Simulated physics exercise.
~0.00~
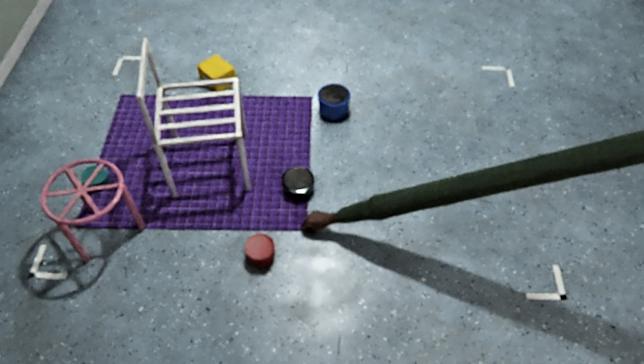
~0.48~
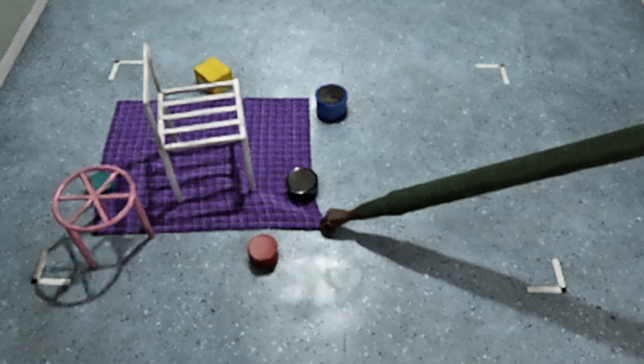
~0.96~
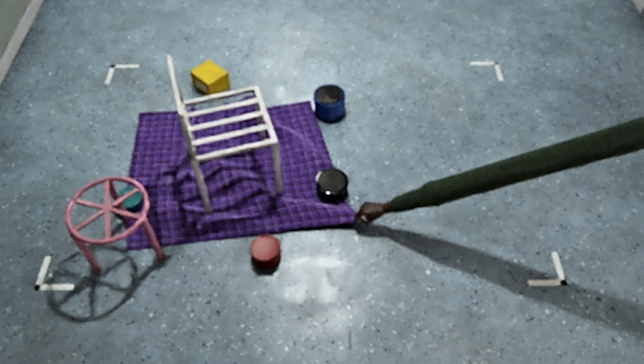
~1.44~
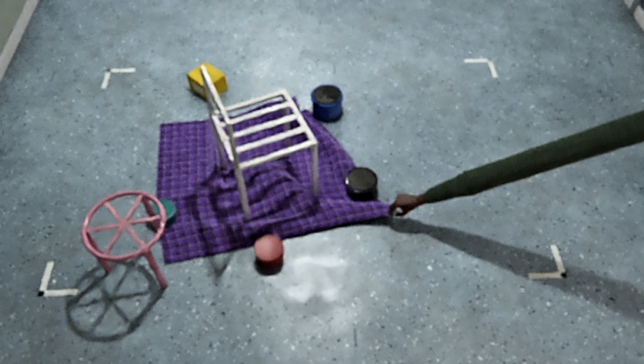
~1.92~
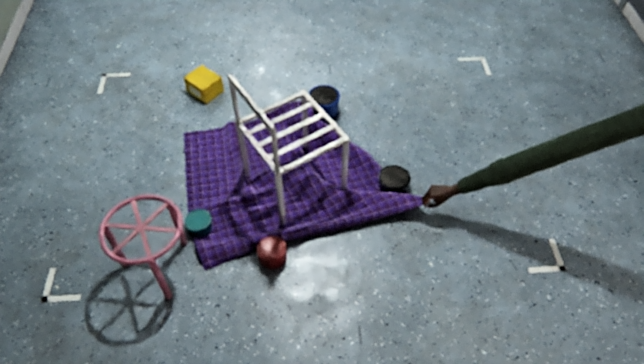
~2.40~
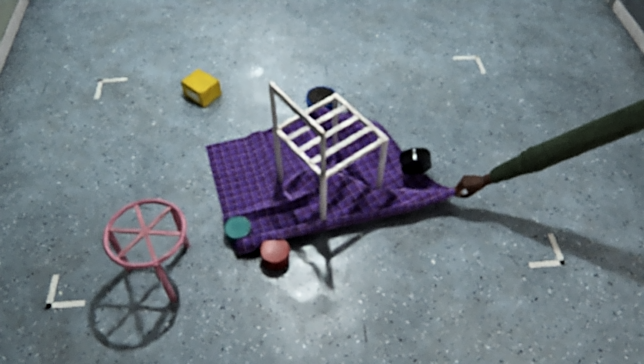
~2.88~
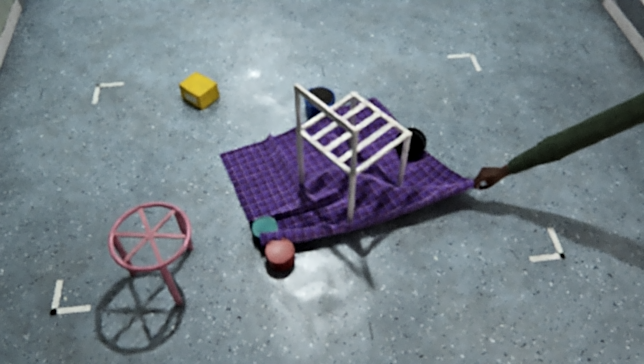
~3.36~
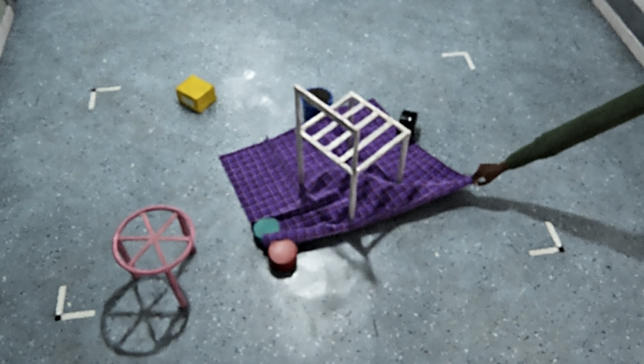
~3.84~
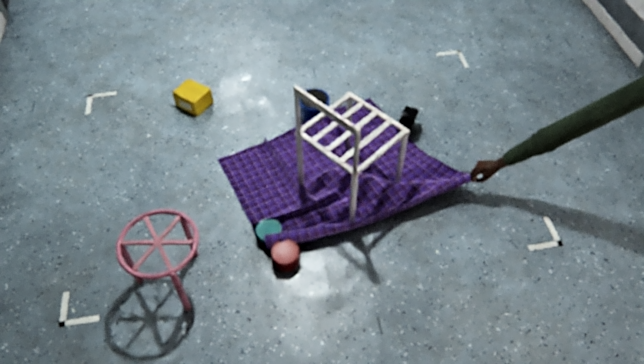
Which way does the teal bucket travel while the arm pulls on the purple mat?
The teal bucket travels to the right, carried along with the mat.
